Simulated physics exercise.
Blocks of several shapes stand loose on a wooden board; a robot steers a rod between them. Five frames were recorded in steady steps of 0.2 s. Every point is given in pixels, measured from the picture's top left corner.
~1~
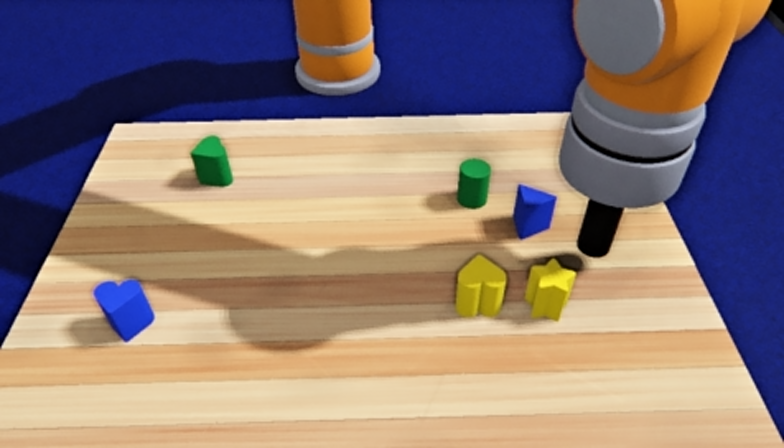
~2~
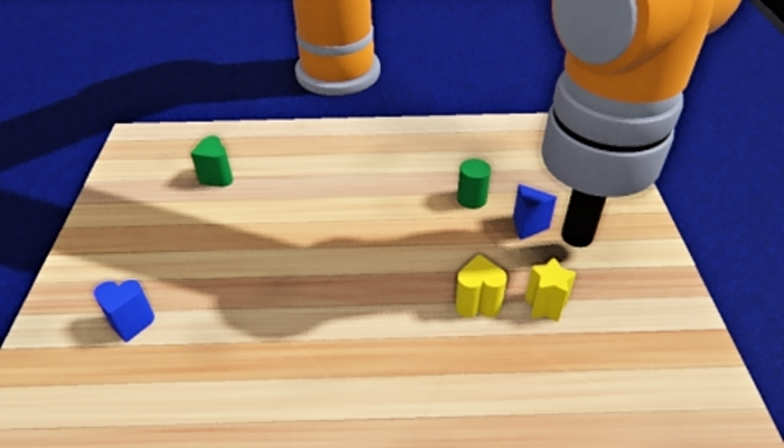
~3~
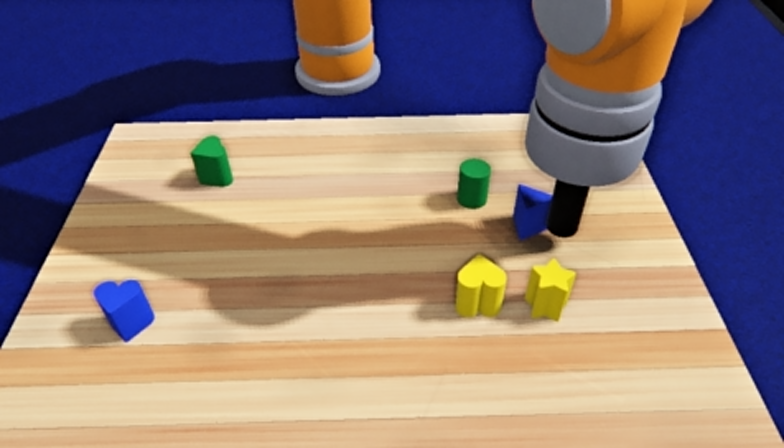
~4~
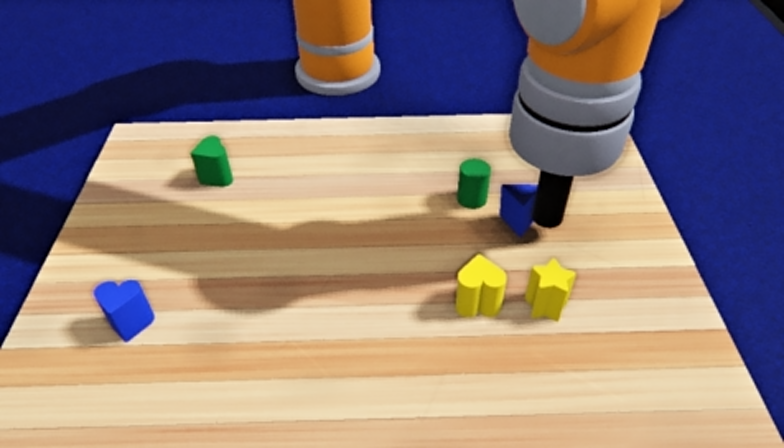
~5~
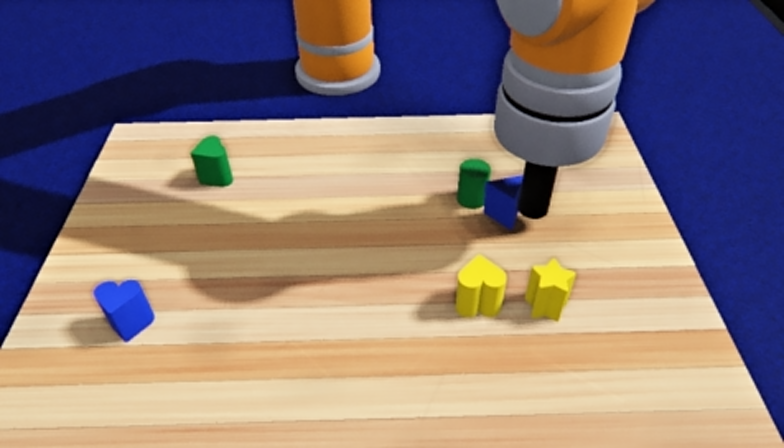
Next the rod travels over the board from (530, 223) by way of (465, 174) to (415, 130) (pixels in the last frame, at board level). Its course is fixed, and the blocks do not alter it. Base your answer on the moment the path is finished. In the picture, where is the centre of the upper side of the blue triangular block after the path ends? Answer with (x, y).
I'd guess (477, 176).
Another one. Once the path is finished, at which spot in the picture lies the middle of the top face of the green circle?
The top centre is at (454, 161).
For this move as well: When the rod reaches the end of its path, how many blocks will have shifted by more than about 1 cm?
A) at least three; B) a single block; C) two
Answer: C.
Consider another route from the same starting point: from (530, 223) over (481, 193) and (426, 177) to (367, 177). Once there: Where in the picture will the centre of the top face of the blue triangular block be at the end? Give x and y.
It is at (470, 176).
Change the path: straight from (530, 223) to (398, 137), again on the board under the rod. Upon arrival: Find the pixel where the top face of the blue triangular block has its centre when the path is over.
It comes to (475, 177).
The first path, step by step. One third of the way, rod (486, 176); green circle (456, 162); blue triangular block (477, 176), turned 55° anticlockwise.
Two thirds of the way, rod (448, 145); green circle (454, 161); blue triangular block (477, 176), turned 55° anticlockwise.
At the end, rod (415, 117); green circle (454, 161); blue triangular block (477, 176), turned 55° anticlockwise.
